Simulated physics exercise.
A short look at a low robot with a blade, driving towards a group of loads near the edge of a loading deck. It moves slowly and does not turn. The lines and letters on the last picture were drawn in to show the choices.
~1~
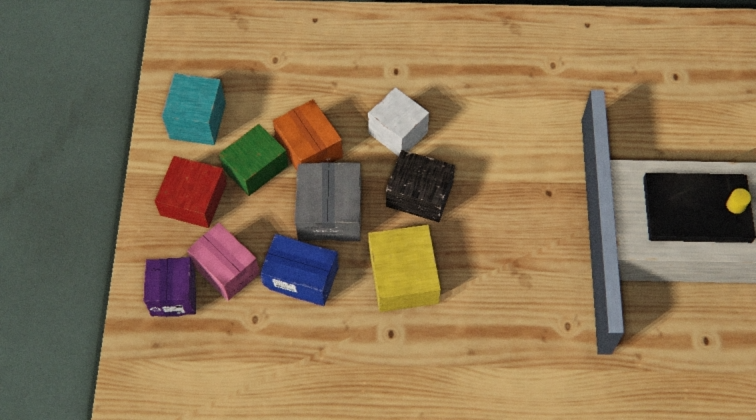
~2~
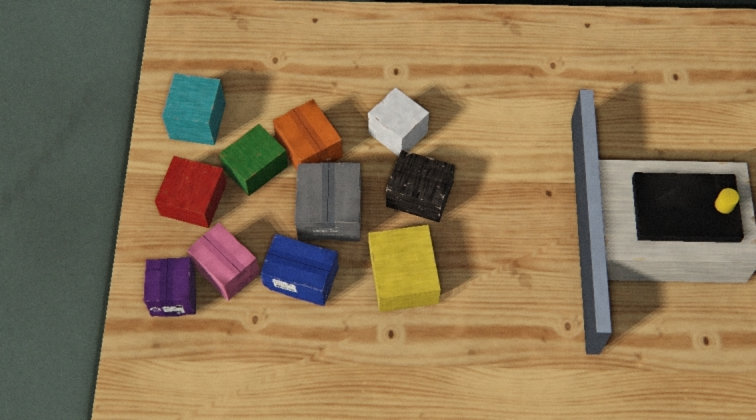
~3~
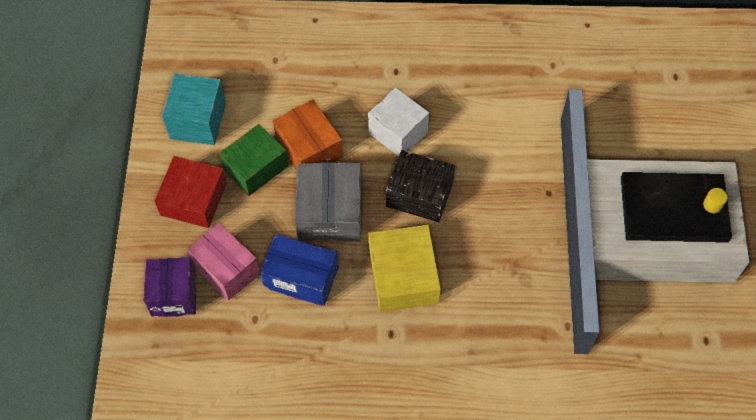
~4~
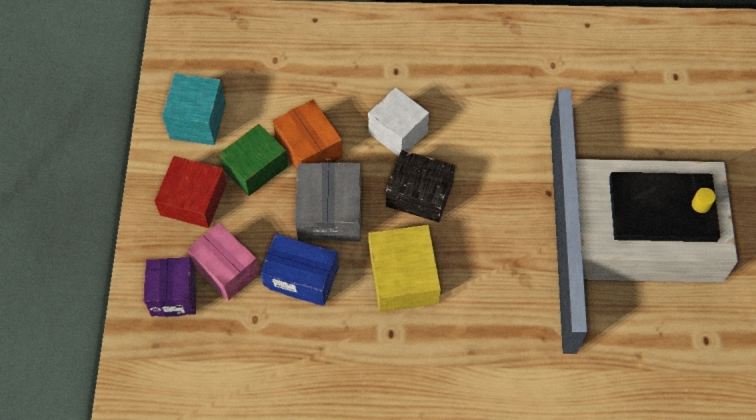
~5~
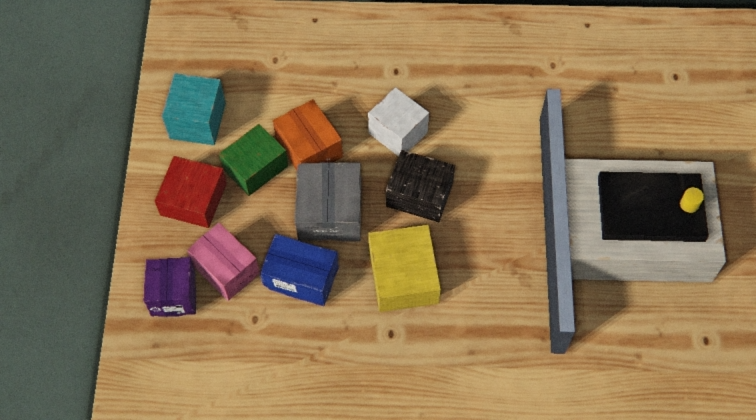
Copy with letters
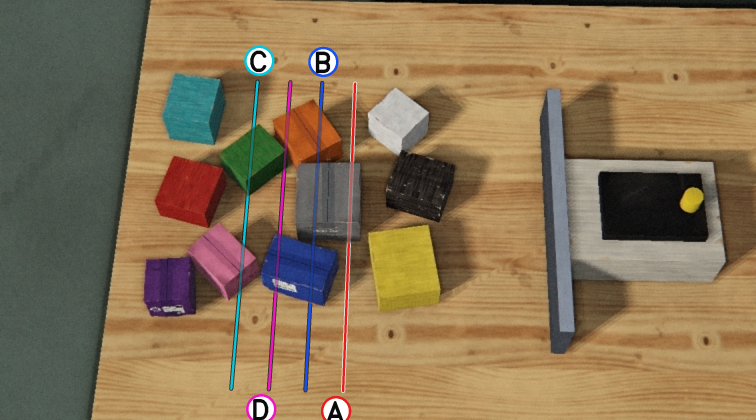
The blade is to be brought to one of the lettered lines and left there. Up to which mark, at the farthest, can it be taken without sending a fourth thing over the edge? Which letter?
Line C.
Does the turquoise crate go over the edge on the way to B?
By then, no.
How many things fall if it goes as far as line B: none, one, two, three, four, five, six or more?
In all, none.
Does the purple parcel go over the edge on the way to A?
No.
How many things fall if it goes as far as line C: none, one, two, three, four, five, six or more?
By then, three.
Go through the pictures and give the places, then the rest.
In the first picture, purple parcel (170, 288); turquoise crate (195, 110); orange box (307, 139).
In the second picture, robot (679, 206); grey parcel (329, 202).
In the third picture, robot (668, 206); blue parcel (300, 270).
In the fourth picture, robot (656, 206); yellow crate (404, 268).
In the fifth picture, robot (644, 205); white crate (398, 122); green crate (254, 159); purple parcel (170, 288).
On the marked copy, A at (349, 227); B at (314, 226); C at (245, 225); D at (280, 225).
With C. Early on, robot (531, 203); black crate (407, 190); purple parcel (170, 288).
Further on, robot (418, 201); purple parcel (146, 294); red crate (175, 198).
At the end, robot (330, 199); purple parcel over the edge; pink box over the edge; three fallen.
As for the rest, A is within the limit but short; B is within the limit but short; D is within the limit but short.
